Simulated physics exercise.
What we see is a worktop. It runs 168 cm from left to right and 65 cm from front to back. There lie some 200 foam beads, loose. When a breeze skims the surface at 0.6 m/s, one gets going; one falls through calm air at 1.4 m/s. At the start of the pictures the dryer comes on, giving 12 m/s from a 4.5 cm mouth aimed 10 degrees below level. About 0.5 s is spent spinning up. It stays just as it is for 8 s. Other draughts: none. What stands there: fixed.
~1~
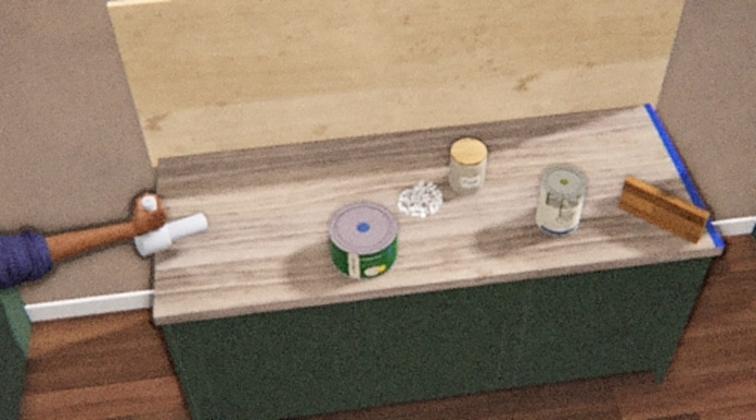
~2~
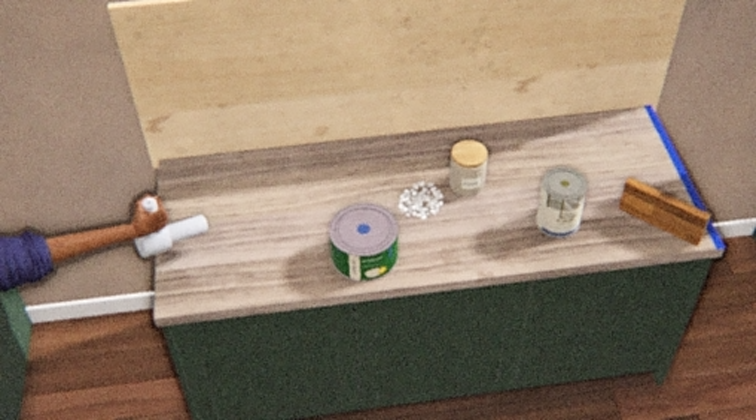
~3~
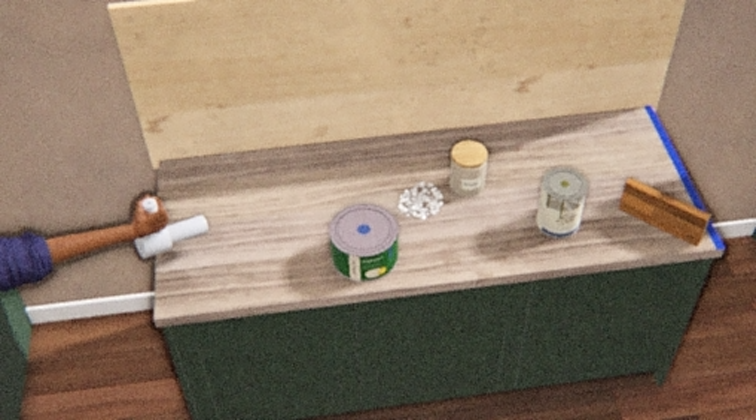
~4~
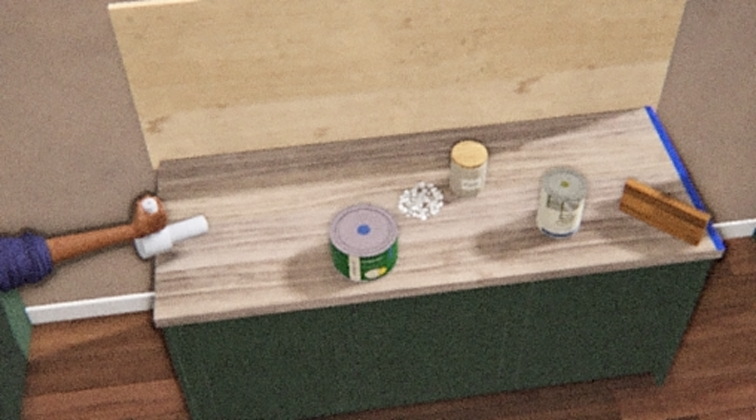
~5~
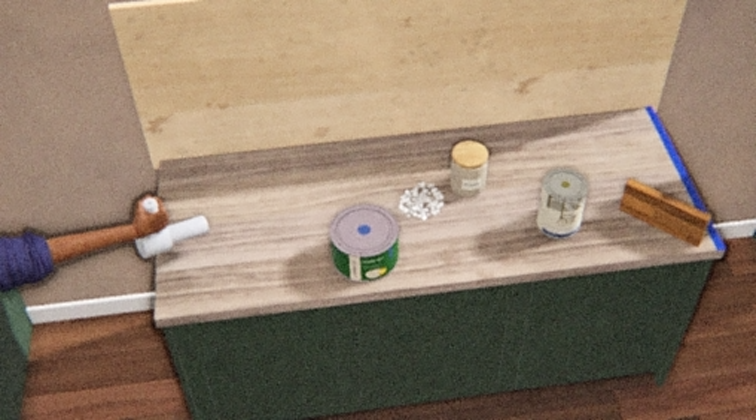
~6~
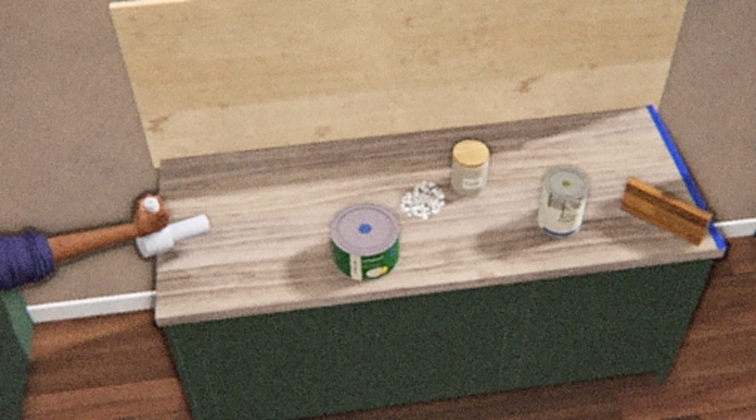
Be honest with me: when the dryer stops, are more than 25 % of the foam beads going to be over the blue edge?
Yes, they are.
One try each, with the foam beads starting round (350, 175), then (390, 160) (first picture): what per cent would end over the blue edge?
Taking the two spots in order, I'd say around 90 percent and then 80 percent.
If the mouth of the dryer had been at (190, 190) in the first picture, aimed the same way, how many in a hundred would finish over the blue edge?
0 per cent, roughly.
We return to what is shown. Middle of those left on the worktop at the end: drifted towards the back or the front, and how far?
The middle sits nearer the nearer side now, some 20 cm away from where it began.
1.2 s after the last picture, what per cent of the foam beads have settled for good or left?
Near 10 %.
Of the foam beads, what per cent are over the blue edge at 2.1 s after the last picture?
Estimate: Around 10 %.
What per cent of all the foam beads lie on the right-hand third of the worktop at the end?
Roughly 40 in a hundred.
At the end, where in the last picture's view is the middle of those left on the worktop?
Around (548, 238).
Then, 1.2 s after the last picture the count stands so, 9 % are over the blue edge; the middle of those still in play is near (537, 212).
Then, 2.1 s after the last picture the count stands so, 12 % are over the blue edge; the middle of those still in play is near (538, 211).
Then, 4.0 s after the last picture the count stands so, 32 % are over the blue edge; the middle of those still in play is near (544, 231).
Then, 7.6 s after the last picture, at the end, 40 % are over the blue edge; the middle of those still in play is near (548, 238).
